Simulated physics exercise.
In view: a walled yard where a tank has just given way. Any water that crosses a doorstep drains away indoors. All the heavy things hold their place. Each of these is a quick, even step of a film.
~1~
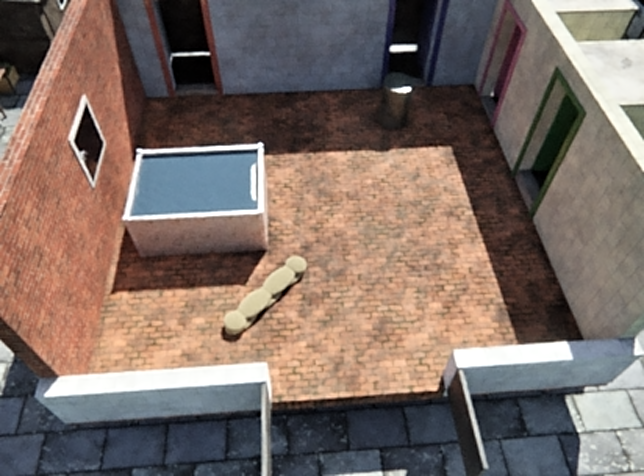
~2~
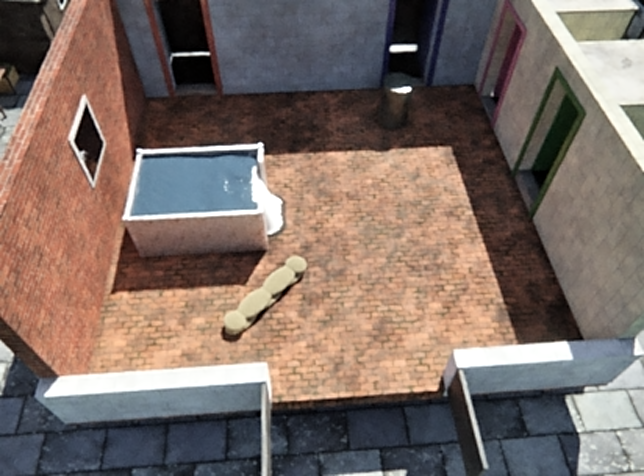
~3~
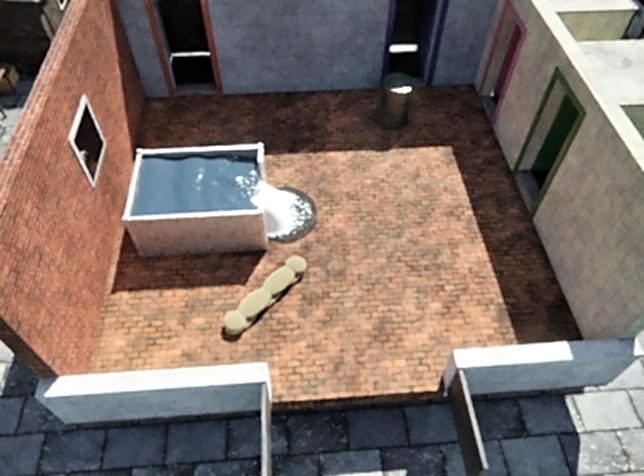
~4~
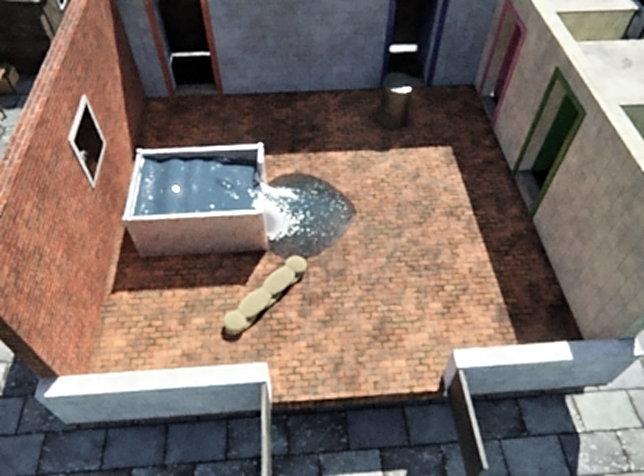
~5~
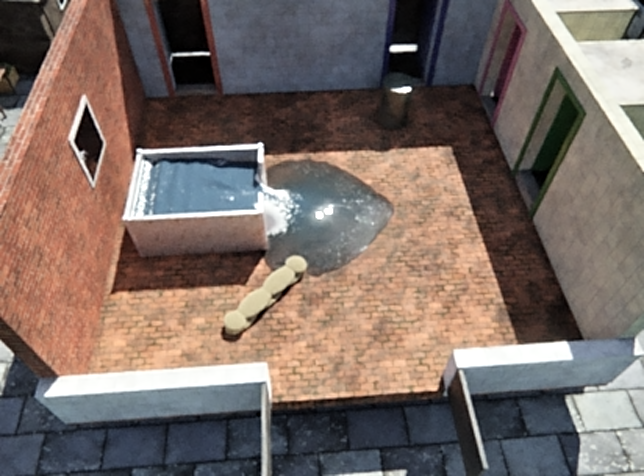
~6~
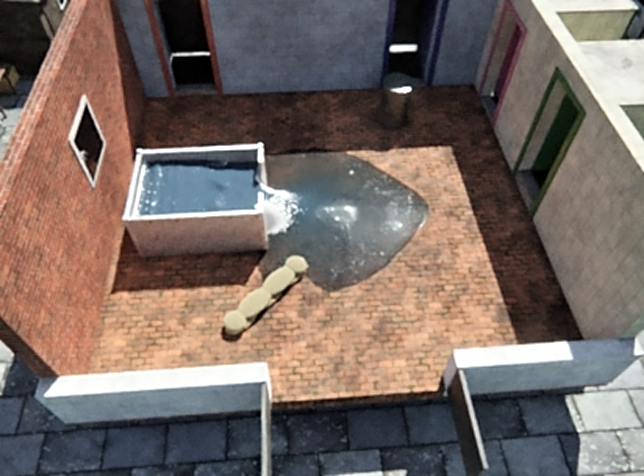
Water gushing from the right side of an open tank and spreading rightward across the brick floor of a walled yard.
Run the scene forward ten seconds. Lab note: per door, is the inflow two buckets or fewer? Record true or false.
Blue door false; pink door false; red door true; green door true.
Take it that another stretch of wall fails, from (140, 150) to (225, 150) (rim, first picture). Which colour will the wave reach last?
My pick: The green door.
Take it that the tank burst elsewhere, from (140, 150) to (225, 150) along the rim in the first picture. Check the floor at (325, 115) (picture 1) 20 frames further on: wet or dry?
There: Wet.
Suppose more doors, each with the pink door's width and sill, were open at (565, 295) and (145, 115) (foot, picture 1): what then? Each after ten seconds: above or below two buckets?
Log: Door one beats the mark; door two misses the mark.
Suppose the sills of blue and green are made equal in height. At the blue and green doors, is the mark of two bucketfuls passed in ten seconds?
Blue: Below the limit; green: Above the limit.
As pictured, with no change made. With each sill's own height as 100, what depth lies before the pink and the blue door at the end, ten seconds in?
Readings, in sequence: 140 percent and 140 percent.
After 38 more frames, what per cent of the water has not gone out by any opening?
That works out to about 94 per cent.
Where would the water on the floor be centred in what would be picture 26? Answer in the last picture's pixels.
About (352, 211) in the last view.
A moment on, water covers 40 % of the floor; the blue door not reached, the pink door not reached, the red door not reached, the green door wet at the sill, nothing in.
Next, water covers 50 % of the floor; the blue door not reached, the pink door wet at the sill, nothing in, the red door not reached, the green door wet at the sill, nothing in.
Then, water covers 50 % of the floor; the blue door under two buckets in, the pink door over two buckets in, the red door not reached, the green door under two buckets in.
Later, water covers 60 % of the floor; the blue door under two buckets in, the pink door over two buckets in, the red door not reached, the green door under two buckets in.
In the end, water covers 90 % of the floor; the blue door over two buckets in, the pink door far over two buckets in, the red door wet at the sill, nothing in, the green door under two buckets in.
